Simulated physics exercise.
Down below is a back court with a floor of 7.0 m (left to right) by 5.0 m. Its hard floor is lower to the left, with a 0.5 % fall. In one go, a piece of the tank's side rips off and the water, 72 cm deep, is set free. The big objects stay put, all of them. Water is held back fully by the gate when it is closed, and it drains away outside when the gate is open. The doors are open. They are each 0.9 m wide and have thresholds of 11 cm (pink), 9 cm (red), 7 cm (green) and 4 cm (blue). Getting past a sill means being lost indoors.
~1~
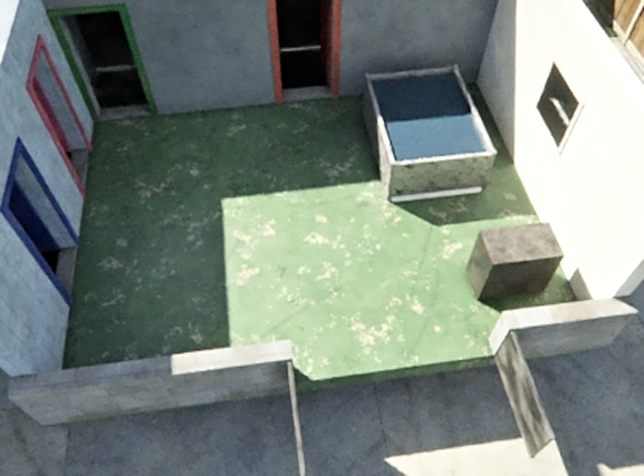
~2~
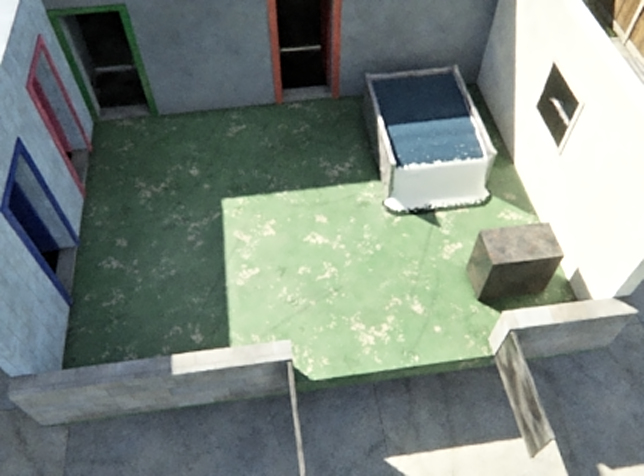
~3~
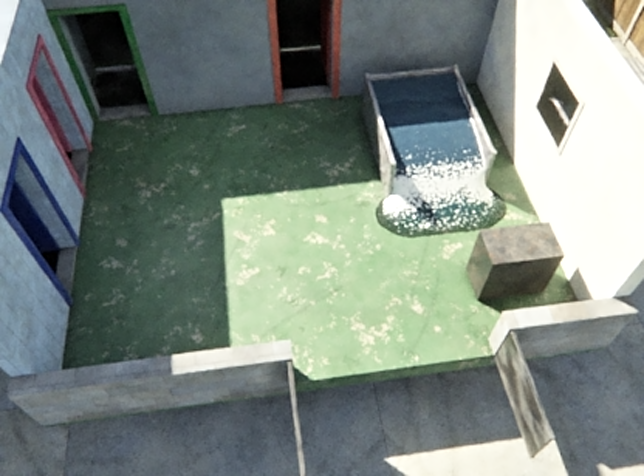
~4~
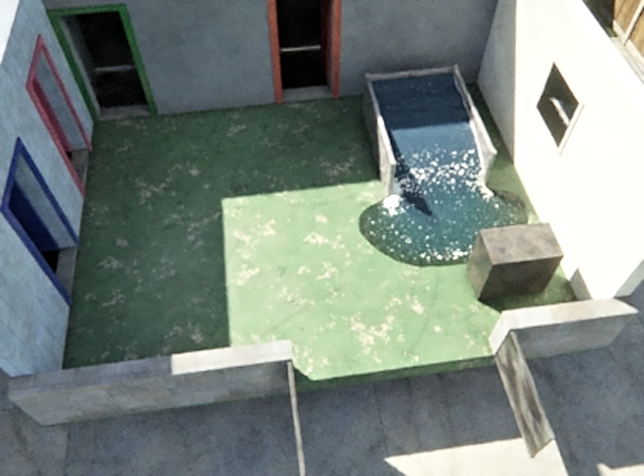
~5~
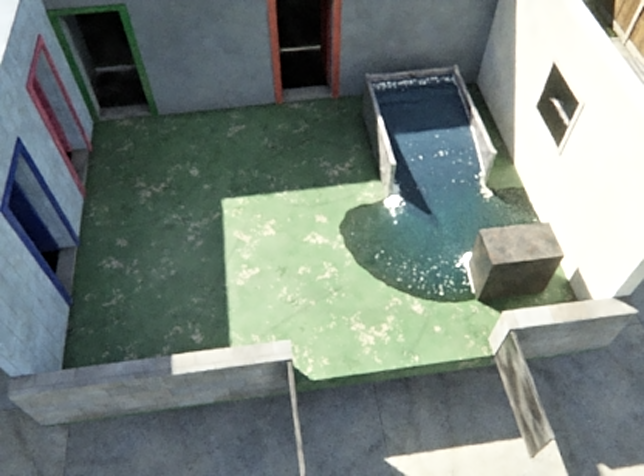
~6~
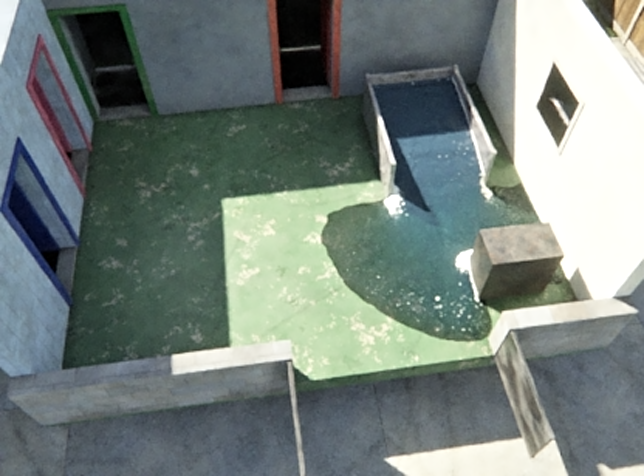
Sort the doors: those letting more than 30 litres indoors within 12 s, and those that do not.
The pink door is among those that do not; the red door is among those that do not; the green door is among those that do not; the blue door is among those that do not.
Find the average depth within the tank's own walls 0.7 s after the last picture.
34 cm.
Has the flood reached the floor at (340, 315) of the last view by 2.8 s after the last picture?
Looks like it's submerged.
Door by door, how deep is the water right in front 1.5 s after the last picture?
Readings (cm): Pink = 0; red = 0; green = 0; blue = 0.
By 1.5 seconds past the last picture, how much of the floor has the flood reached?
Close to 30 in a hundred parts are wet.
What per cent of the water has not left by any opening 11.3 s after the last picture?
That would be close to 48 per cent.
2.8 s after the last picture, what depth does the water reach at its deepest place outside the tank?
Max depth: About 24 centimetres.
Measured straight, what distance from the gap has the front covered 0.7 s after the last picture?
Some 3.4 m out.
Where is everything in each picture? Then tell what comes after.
The first frame shows still water, 72 cm deep, in the tank at (426, 116).
In the second frame, water pours out at (438, 180) and has run 0.8 m, to (487, 191); typically 9 cm deep outside, 72 cm at the tank's back.
In the third frame, water pours out at (437, 183) and has run 1.0 m, to a hidden place; typically 12 cm deep outside, 72 cm at the tank's back.
In the fourth frame, water pours out at (437, 184) and has run 1.4 m, to (406, 259); typically 9 cm deep outside, 70 cm at the tank's back.
In the fifth frame, water pours out at (437, 185) and has run 1.9 m, to (456, 297); typically 8 cm deep outside, 63 cm at the tank's back.
In the sixth frame, water pours out at (437, 185) and has run 2.5 m, to a hidden place; typically 6 cm deep outside, 61 cm at the tank's back.
Then, 0.7 s after the last picture water covers 25 % of the floor and is deepest (43 cm) near (476, 257); pink door not reached, red door not reached, green door not reached, blue door not reached.
Then, 1.5 s after the last picture water covers 30 % of the floor and is deepest (34 cm) near (547, 248); pink door not reached, red door not reached, green door not reached, blue door not reached.
Then, 2.8 s after the last picture water covers 40 % of the floor and is deepest (24 cm) near (475, 89); pink door not reached, red door not reached, green door not reached, blue door not reached.
Then, 6.3 s after the last picture water covers 70 % of the floor and is deepest (11 cm) near (59, 397); pink door 2 cm at the sill, 0 L in, red door 4 cm at the sill, 0 L in, green door not reached, blue door 6 cm at the sill, 1 L in.
Then, 11.3 s after the last picture water covers 85 % of the floor and is deepest (8 cm) near (86, 190); pink door 7 cm at the sill, 0 L in, red door 2 cm at the sill, 0 L in, green door 6 cm at the sill, 5 L in, blue door 4 cm at the sill, 9 L in.
